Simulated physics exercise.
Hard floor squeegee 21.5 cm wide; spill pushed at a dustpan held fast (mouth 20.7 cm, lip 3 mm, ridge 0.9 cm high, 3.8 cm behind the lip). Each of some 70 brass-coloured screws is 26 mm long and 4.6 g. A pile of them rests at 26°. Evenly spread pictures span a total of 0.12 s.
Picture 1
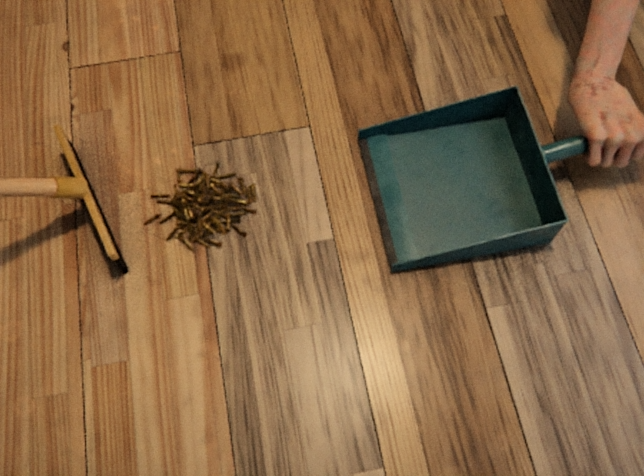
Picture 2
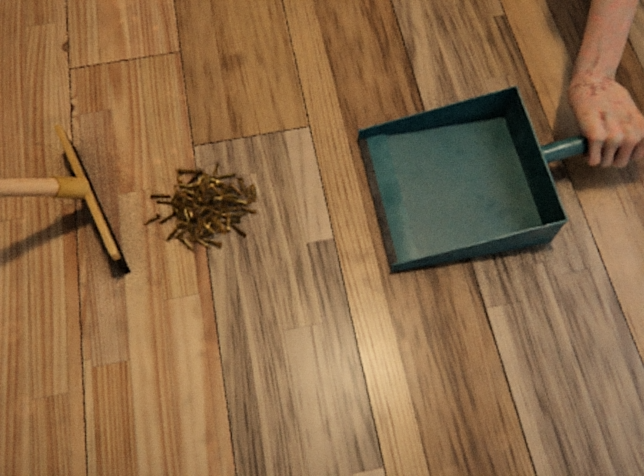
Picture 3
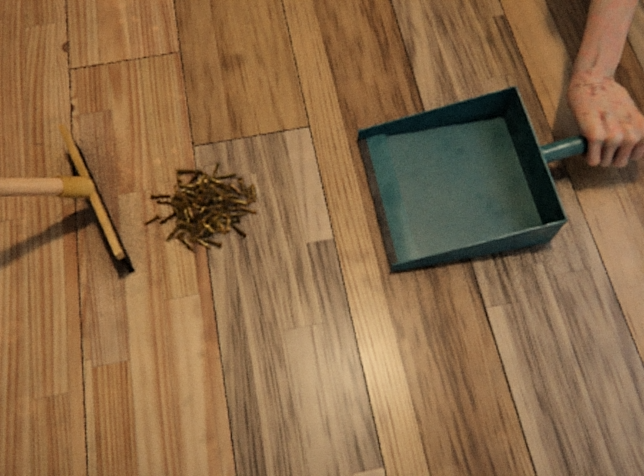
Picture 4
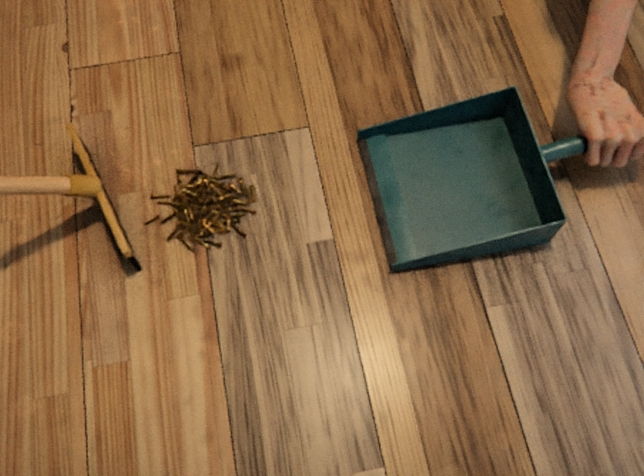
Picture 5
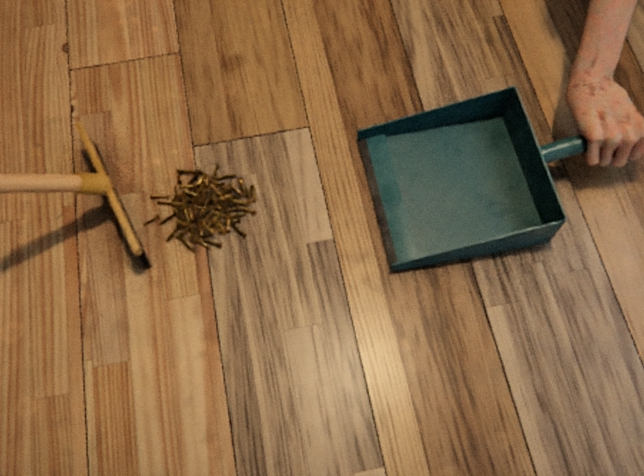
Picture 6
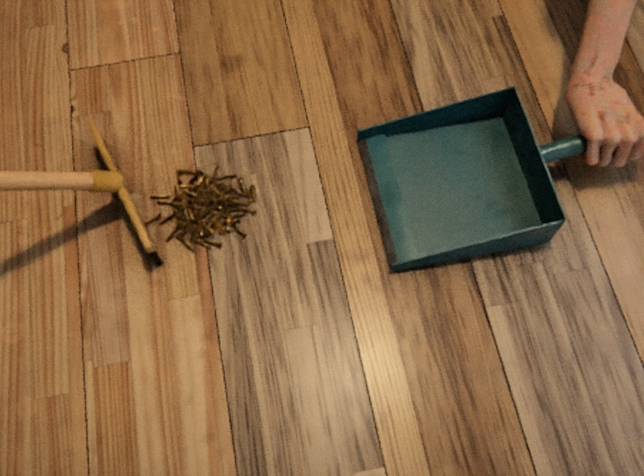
A hand held a teal dustpan still on a wooden floor, while on the left a squeegee with a pale handle slid slowly a short way right, nearing a small pile of brass-coloured screws that stayed put.
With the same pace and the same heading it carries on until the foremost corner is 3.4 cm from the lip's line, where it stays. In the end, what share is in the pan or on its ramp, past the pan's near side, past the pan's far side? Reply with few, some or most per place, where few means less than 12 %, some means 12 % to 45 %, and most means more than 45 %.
In the pan or on its ramp = few, past the pan's near side = few, past the pan's far side = some.
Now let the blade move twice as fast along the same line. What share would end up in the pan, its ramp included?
In that case roughly 40 percent.
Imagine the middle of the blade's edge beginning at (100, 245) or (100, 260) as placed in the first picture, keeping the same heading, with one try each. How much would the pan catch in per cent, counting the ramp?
Roughly 5 % and 0 %.
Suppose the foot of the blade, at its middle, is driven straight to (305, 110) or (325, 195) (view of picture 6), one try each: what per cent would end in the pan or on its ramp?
Some 5 and 0 per cent.
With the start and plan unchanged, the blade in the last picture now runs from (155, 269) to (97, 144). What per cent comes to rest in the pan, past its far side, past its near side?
The pan gets 0, the far side 5 and the near side 5.
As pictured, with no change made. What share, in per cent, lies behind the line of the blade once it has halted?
5 %.
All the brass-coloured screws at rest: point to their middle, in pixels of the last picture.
Centre at rest: Approx. (349, 162) px.
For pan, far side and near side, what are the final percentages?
Pan 10; near side 0; far side 35.
Then, 0.19 s after the last picture, middle of the blade 20 cm from the lip; 0 % over the lip, far side 10 %, near side 0 %.
Then, 0.33 s after the last picture, middle of the blade 10 cm from the lip; 0 % over the lip, far side 25 %, near side 0 %.
Then, 0.59 s after the last picture, middle of the blade 7 cm from the lip; 10 % over the lip, far side 35 %, near side 0 %.
In the end, pan 10 %, near side 0 %, far side 35 %, in front of the lip or behind the blade 60 %.
